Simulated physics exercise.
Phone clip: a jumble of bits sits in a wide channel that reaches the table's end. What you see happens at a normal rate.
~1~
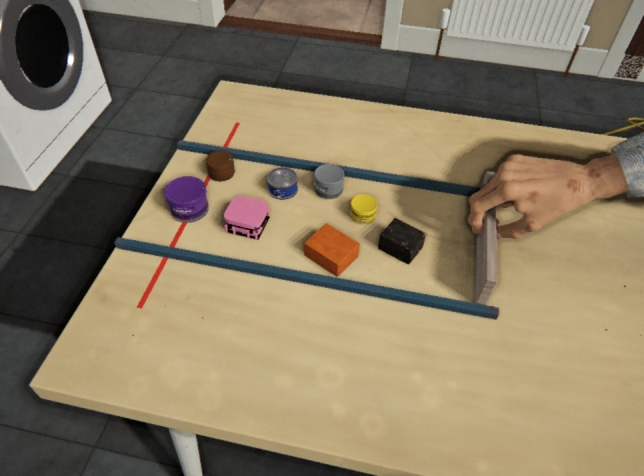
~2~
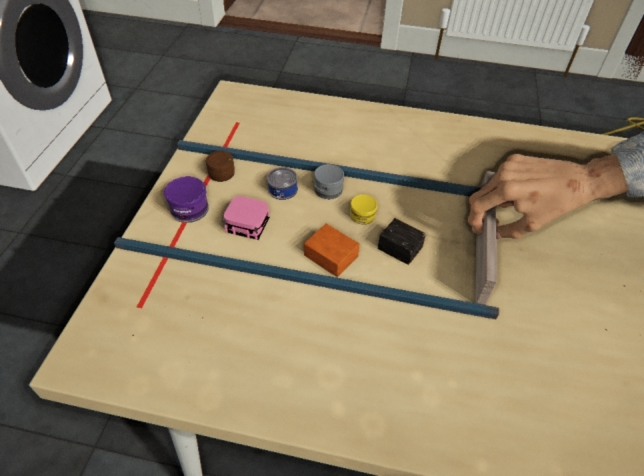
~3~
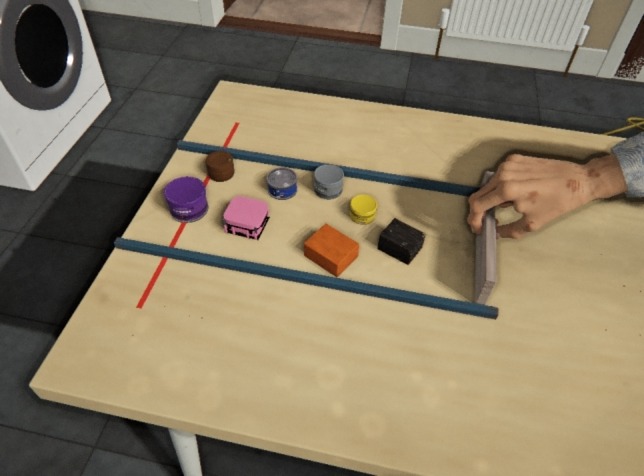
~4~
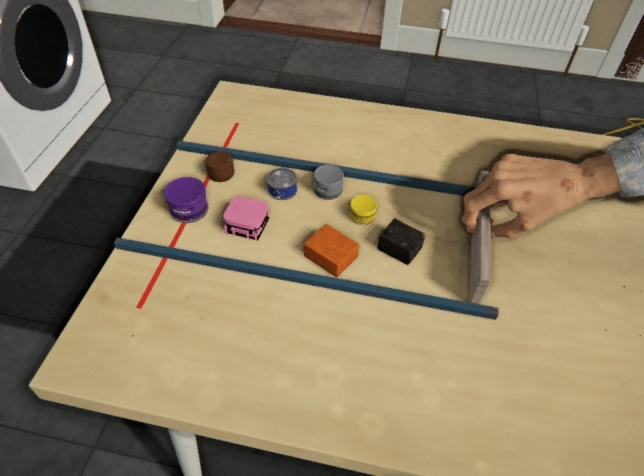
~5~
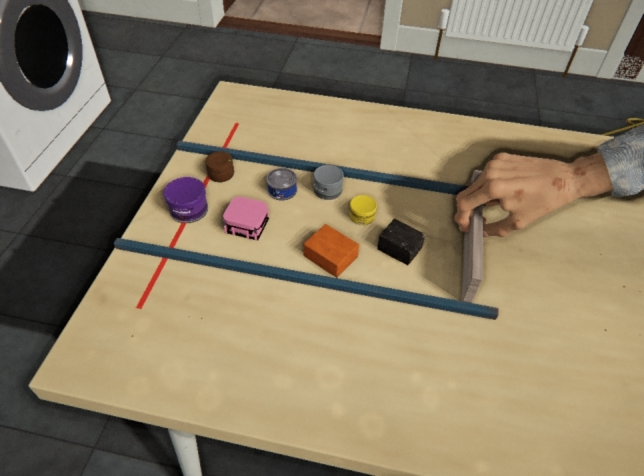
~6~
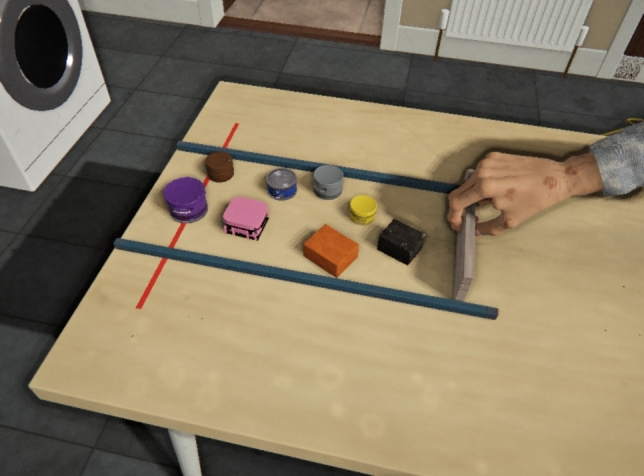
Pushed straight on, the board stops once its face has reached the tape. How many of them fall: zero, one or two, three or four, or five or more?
One or two.
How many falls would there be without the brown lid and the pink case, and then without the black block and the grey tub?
You'd get 1 in the first case and 1 in the second one.
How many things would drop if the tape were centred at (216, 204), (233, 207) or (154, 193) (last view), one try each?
In that order 1, 0 and 8.
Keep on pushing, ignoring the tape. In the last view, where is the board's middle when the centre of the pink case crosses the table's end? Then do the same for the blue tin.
The pink case puts it at (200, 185), the blue tin at (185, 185).
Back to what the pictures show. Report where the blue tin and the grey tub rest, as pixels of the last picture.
Blue tin at about (169, 172), grey tub at about (197, 162).
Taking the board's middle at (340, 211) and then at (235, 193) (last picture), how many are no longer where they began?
Up to then 3, and up to the other point 8.
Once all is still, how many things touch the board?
That makes 4.
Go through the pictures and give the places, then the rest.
The first picture shows purple tin (187, 199); brown lid (221, 166); pink case (247, 218); board (486, 235); tape (197, 200).
The second picture shows brown lid (220, 166); board (486, 235).
The third picture shows pink case (247, 218); yellow tub (363, 210).
The fourth picture shows purple tin (187, 200); grey tub (328, 182).
The fifth picture shows brown lid (220, 167); blue tin (282, 184).
The sixth picture shows purple tin (186, 200); brown lid (220, 167); pink case (246, 219); board (465, 232); tape (196, 200).
Early on, none off yet; purple tin at rest near (186, 200); brown lid at rest near (220, 167); pink case at rest near (246, 219).
A while later, none off yet; purple tin at rest near (186, 200); brown lid at rest near (220, 167); pink case travelled about its own width near (221, 213).
Finally, the number that fall off is one or two; lost, pink case and purple tin.
